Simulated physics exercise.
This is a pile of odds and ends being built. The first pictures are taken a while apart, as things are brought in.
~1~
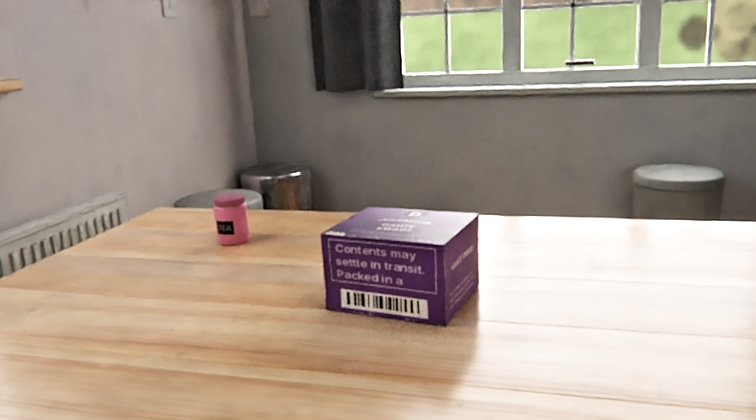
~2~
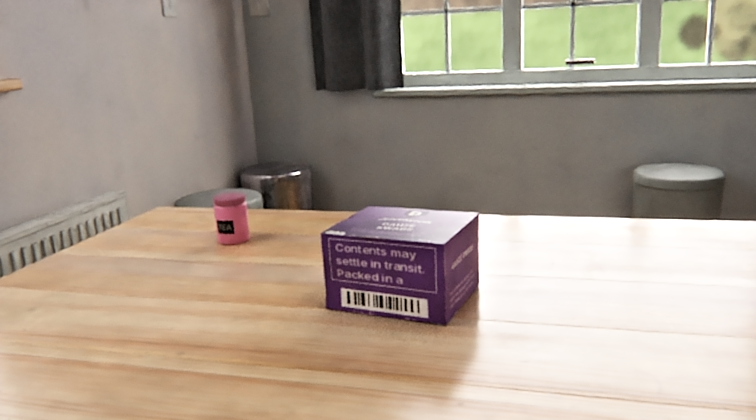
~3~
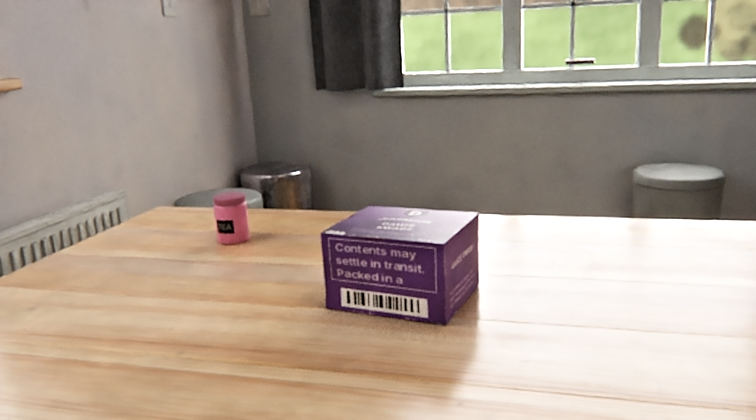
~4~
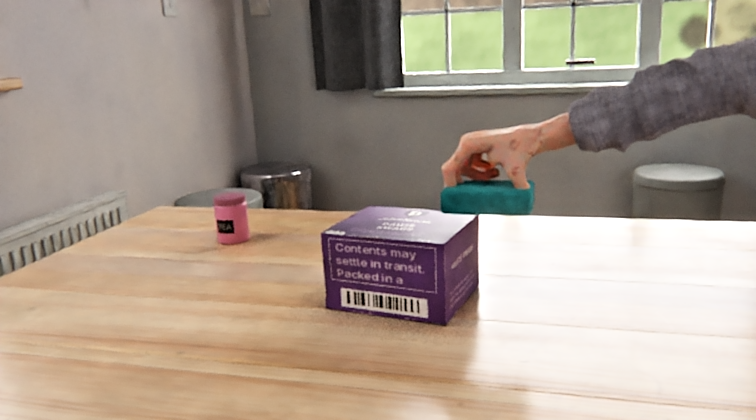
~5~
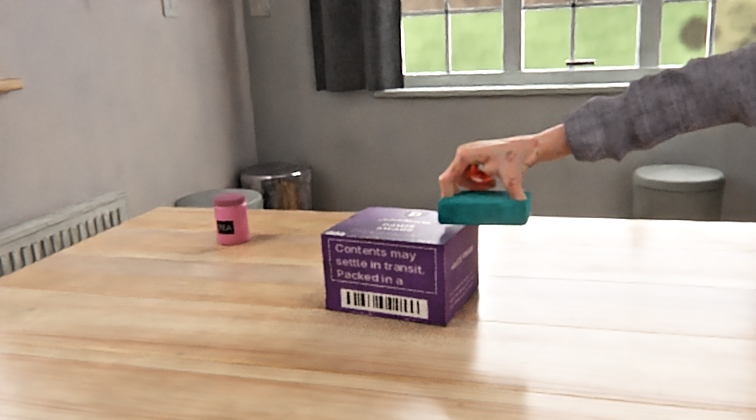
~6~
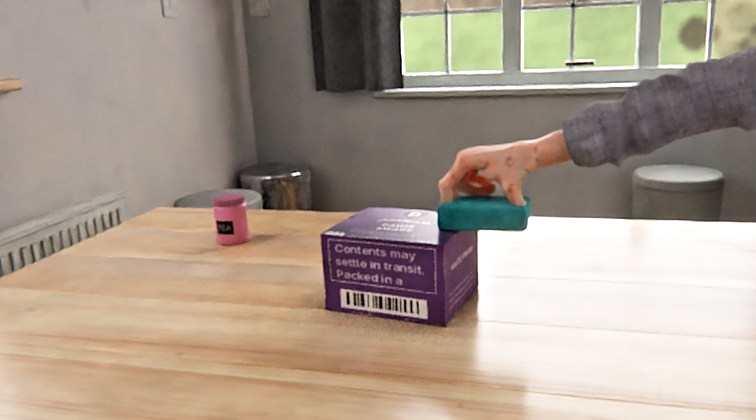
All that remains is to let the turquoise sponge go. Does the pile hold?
Outcome: The pile comes apart.
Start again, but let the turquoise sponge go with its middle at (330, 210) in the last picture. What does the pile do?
Then it loses its balance.
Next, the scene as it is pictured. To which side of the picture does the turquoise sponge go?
To the right.
Then, 0.30 s later than the last frame, turquoise sponge now fallen.
Then, 0.40 s later than the last frame, things are still on the move.
When it is over, fallen, turquoise sponge; the other 2 as before. End places, in pixels of the last picture, turquoise sponge near (553, 294). The pile gives way.
